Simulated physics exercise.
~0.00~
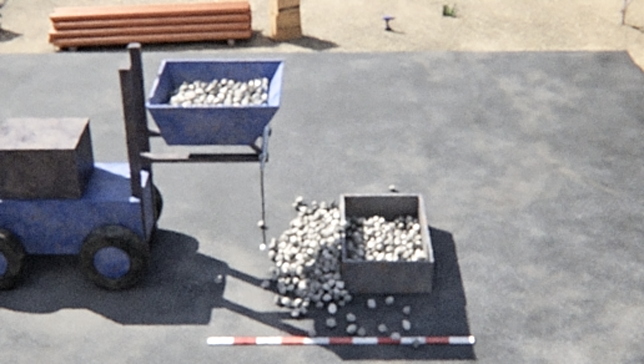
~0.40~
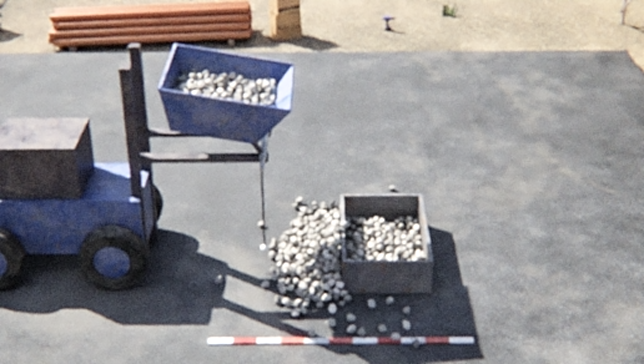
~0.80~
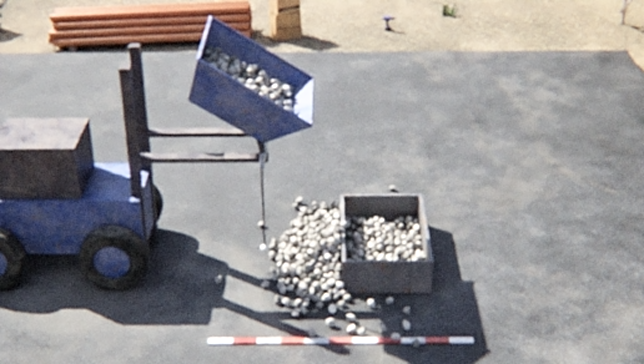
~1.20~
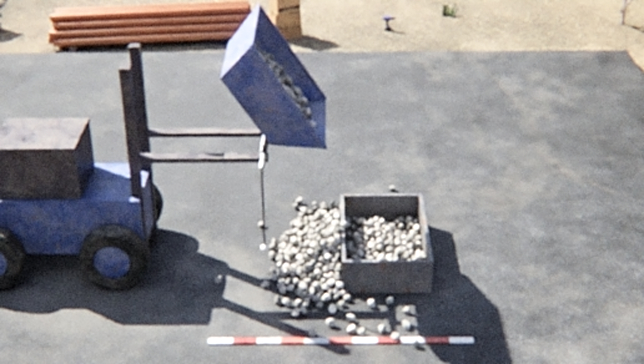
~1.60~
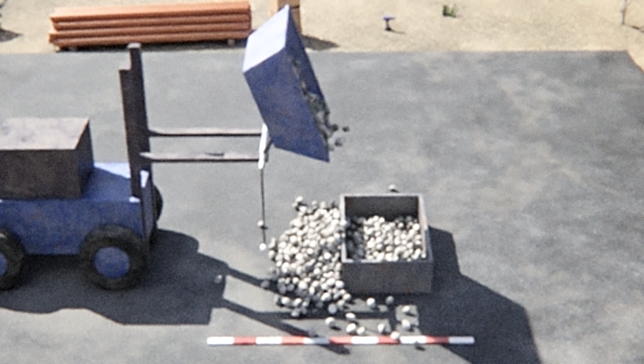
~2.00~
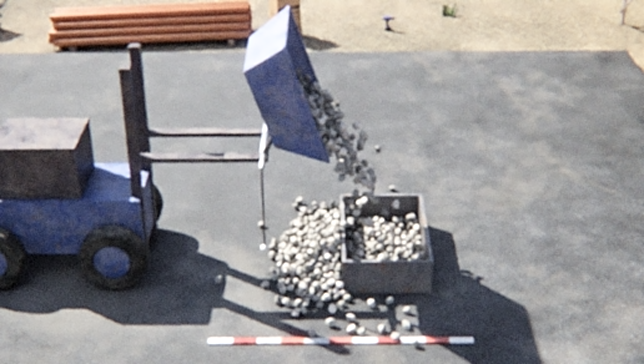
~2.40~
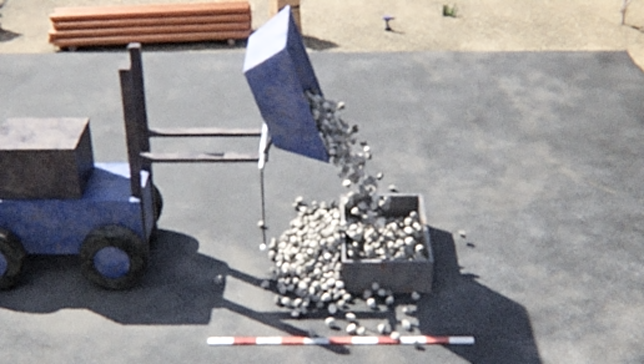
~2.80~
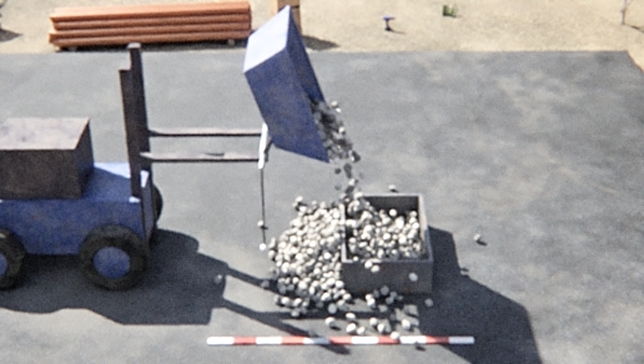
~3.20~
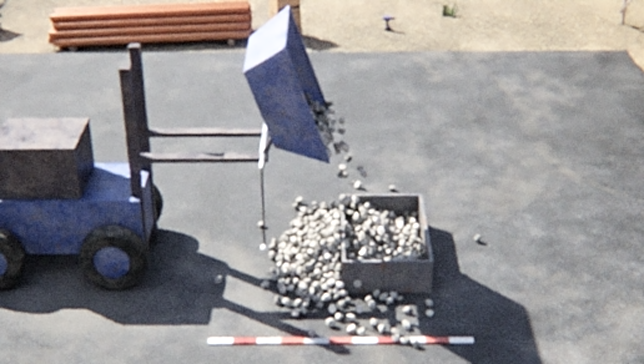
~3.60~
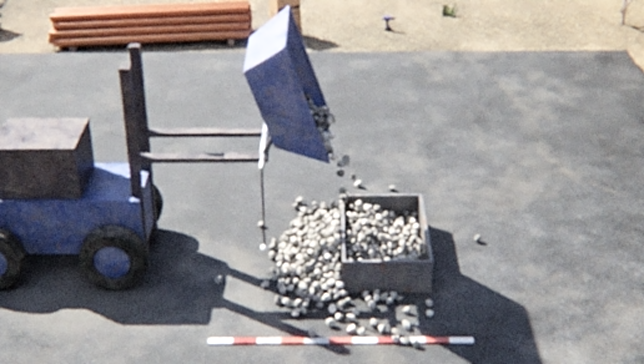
The video shows a blue forklift tipping its raised skip of pale stones to the right until it hangs steeply, pouring many into and around a grey bin beside an earlier heap, and ending with the bin fuller while some stones remain in the tilted skip.
